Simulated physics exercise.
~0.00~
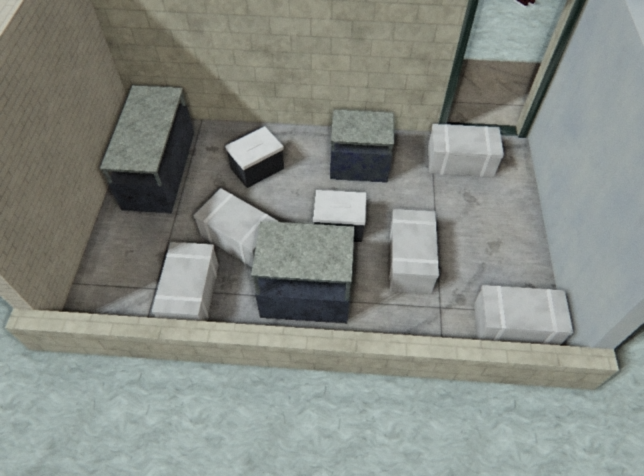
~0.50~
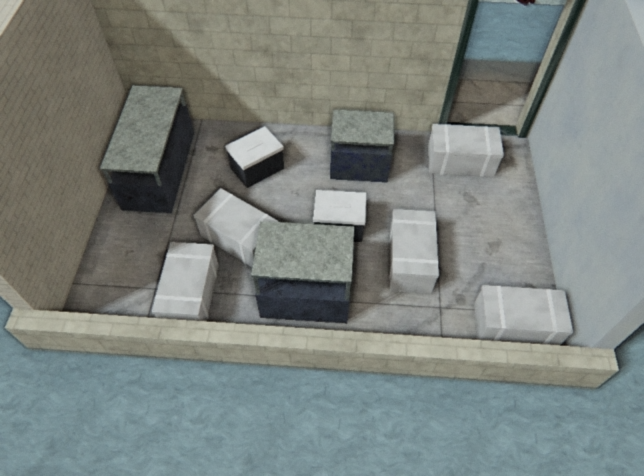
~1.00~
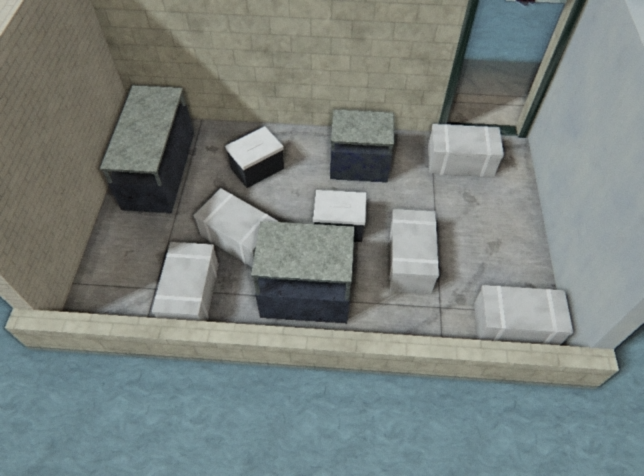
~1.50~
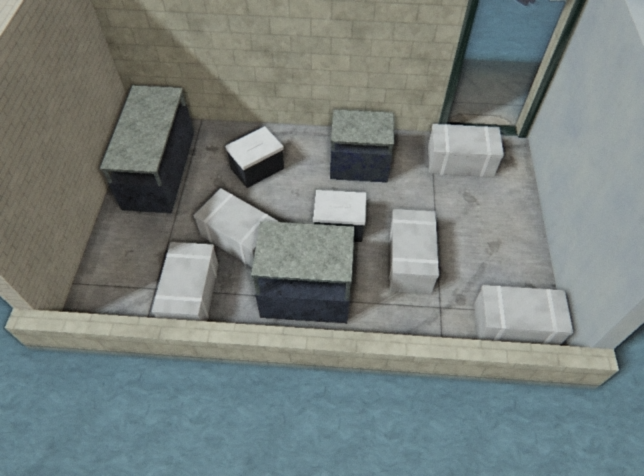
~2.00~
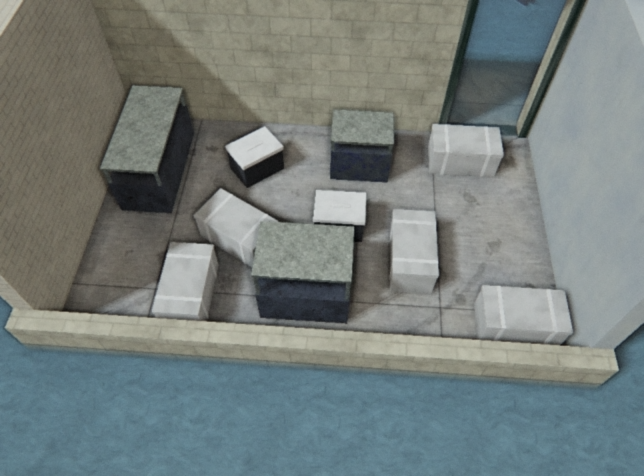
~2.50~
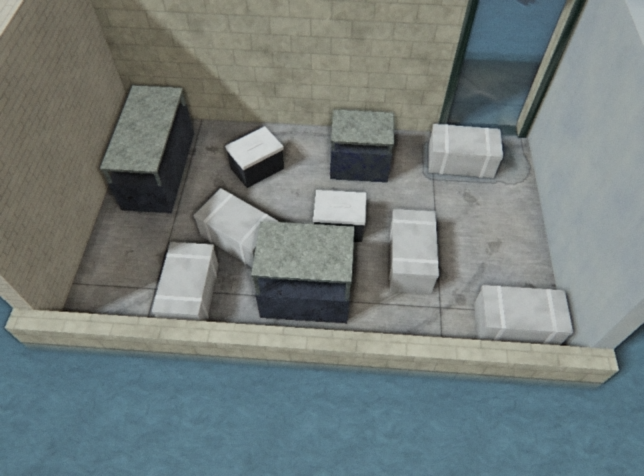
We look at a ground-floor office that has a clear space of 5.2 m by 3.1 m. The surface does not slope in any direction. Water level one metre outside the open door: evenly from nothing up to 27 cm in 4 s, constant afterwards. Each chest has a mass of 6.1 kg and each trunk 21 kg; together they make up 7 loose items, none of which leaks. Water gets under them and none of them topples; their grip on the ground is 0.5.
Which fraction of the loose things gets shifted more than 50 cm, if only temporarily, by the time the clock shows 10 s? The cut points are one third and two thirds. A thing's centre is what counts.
The moved portion reaches two thirds or beyond.
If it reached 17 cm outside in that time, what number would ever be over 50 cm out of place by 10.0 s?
That would make 4 of them.
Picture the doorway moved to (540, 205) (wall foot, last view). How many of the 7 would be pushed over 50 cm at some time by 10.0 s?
Count: 6.
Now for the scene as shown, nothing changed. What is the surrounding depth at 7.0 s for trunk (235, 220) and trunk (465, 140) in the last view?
Depths: Near 4 cm, then near 10 cm.
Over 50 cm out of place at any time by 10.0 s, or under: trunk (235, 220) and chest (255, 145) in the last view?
In that order: Below, above.
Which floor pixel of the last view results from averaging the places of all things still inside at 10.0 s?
Mean position: Approximately (258, 219).
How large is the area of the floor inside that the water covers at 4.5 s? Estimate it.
My estimate is roughly 5.5 m2.
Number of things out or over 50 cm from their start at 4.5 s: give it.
1 in all.
After 3.5 s 1 of 7 are over 50 cm from their spots; 0 afloat.
After 4.5 s 1 of 7 are over 50 cm from their spots; 0 afloat.
After 7.0 s 3 of 7 are over 50 cm from their spots; 4 afloat.
After 10.0 s 6 of 7 are over 50 cm from their spots, and 6 have been at some point; 6 afloat.
